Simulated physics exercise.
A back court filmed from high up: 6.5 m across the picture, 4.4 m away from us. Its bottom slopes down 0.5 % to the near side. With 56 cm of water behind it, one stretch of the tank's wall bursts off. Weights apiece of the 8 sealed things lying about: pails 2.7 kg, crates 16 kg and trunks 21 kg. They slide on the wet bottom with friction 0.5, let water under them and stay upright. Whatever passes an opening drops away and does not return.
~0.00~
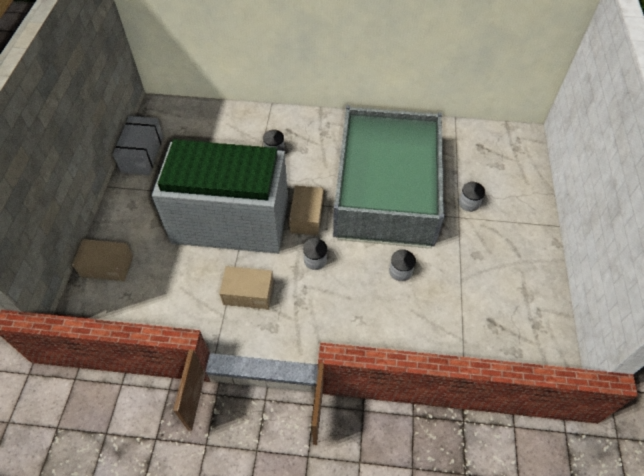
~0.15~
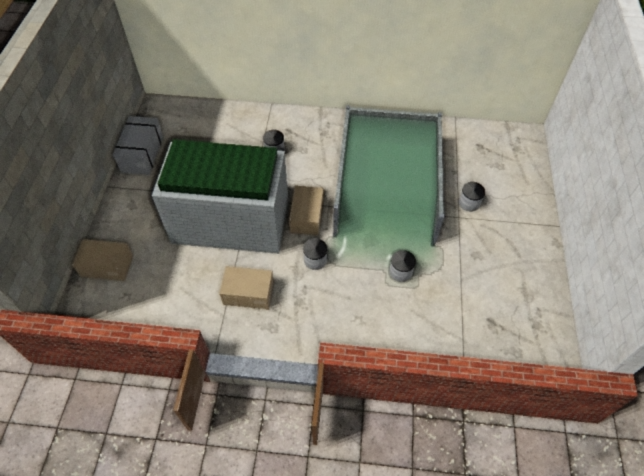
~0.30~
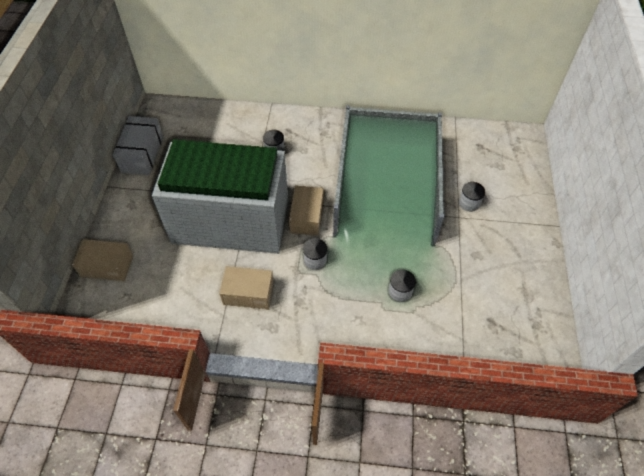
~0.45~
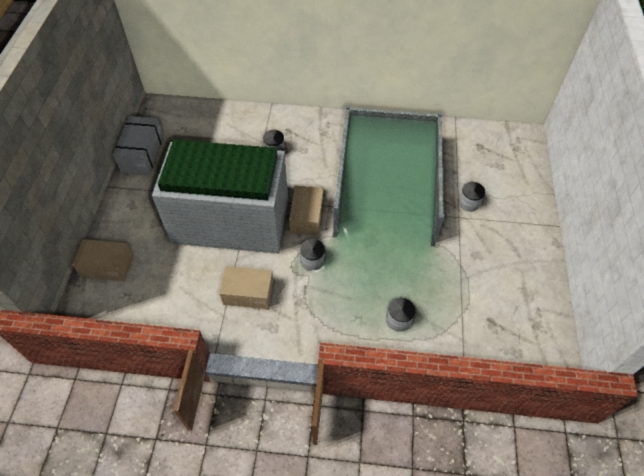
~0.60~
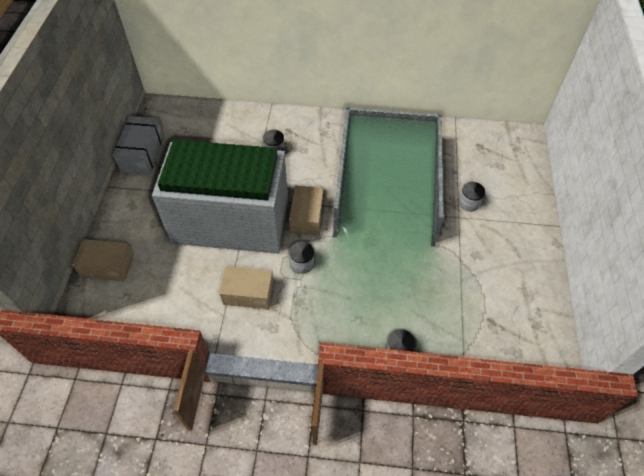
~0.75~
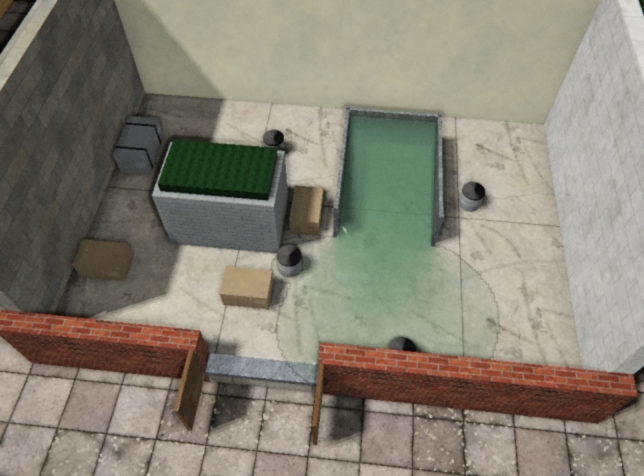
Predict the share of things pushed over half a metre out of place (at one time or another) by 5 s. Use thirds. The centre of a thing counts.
That comes to from one to two thirds.
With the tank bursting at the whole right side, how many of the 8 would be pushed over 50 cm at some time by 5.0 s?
Then 1.
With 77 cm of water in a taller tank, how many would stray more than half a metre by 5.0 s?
Then 5.
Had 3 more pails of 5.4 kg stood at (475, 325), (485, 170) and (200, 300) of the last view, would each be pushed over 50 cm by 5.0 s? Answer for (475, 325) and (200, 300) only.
In that order: Over, less.
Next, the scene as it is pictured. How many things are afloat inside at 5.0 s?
2 of them.
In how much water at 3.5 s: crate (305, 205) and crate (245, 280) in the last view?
About 0 and 4 cm.
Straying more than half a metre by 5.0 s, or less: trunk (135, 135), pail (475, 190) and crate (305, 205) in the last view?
In turn: Short of it, over, under.
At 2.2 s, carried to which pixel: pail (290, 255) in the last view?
Near (245, 253).
After 1.1 s 2 of 8 are over 50 cm from their spots; 1 afloat.
After 2.2 s 2 of 8 are over 50 cm from their spots; 1 afloat.
After 3.5 s 2 of 8 are over 50 cm from their spots; 1 afloat.
After 5.0 s 3 of 8 are over 50 cm from their spots, and 3 have been at some point; 2 afloat.
